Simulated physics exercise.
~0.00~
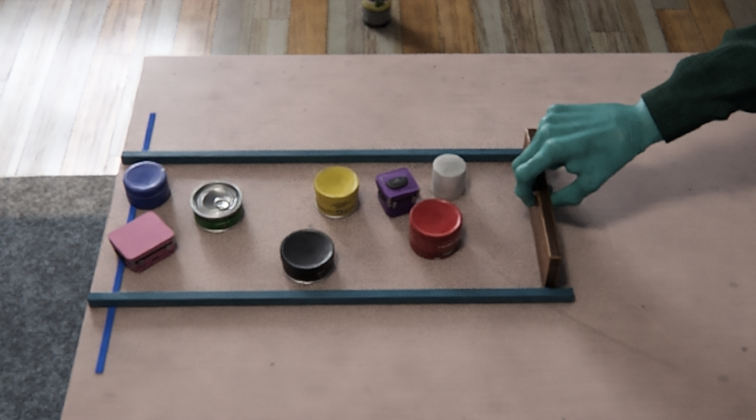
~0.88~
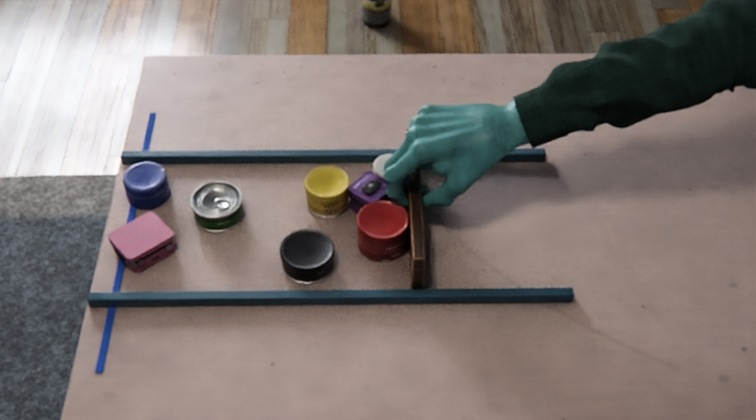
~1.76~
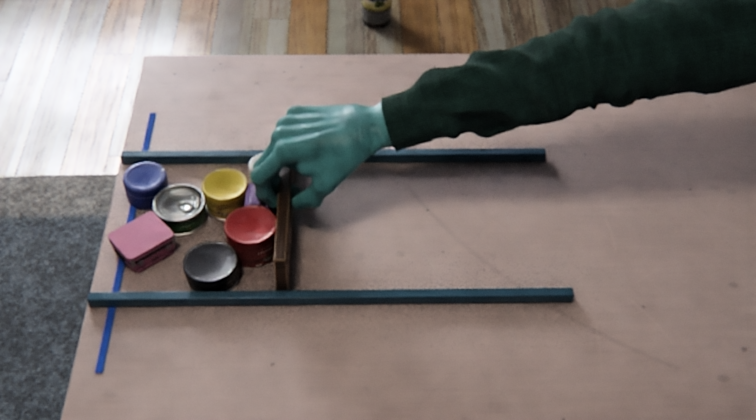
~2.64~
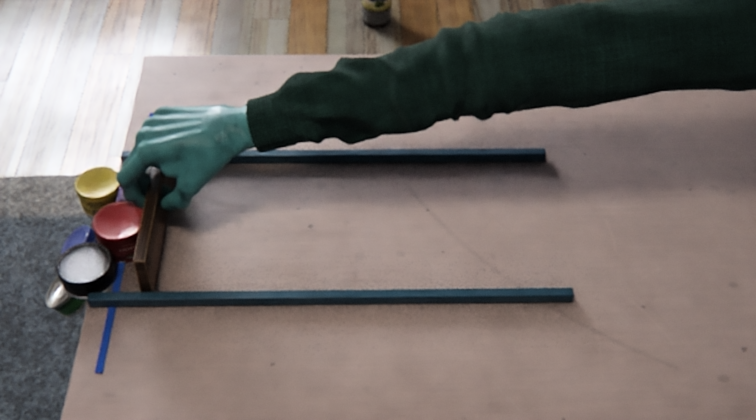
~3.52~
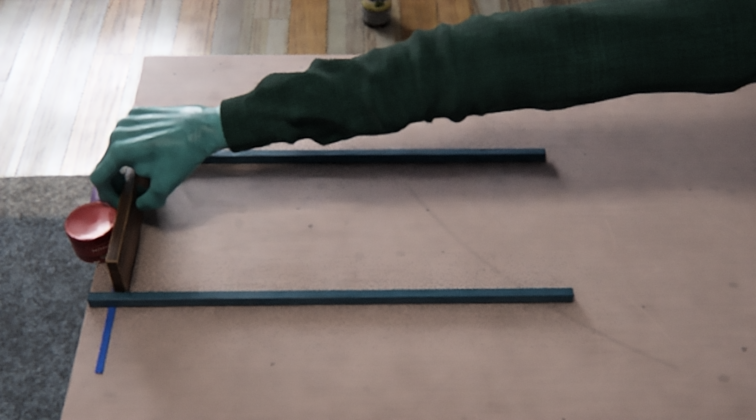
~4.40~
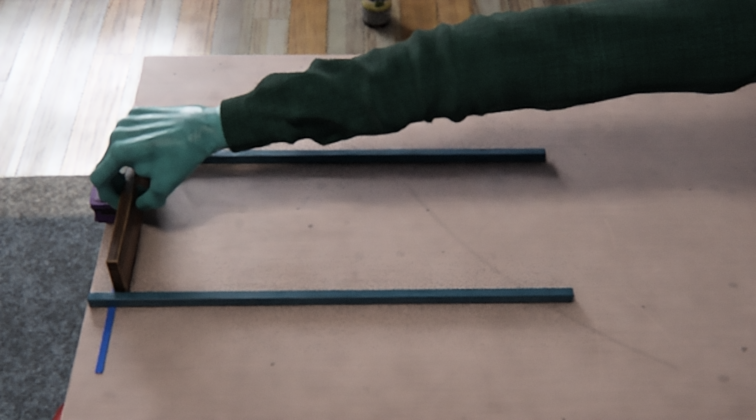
The clip opens on a tabletop where a teal hand in a dark green sleeve holds an upright wooden board at the right, with a scatter of small tubs, tins and blocks between two rails. The hand slides the board left, pushing the red tub, purple block and white lid ahead of it. Soon the yellow tin, black pot and green pot are swept along too, crowding toward the blue lid and pink case. The cluster spills over the left edge, and the red tub tips off last. The board stops near the edge, six items gone, the purple block still beside the hand.
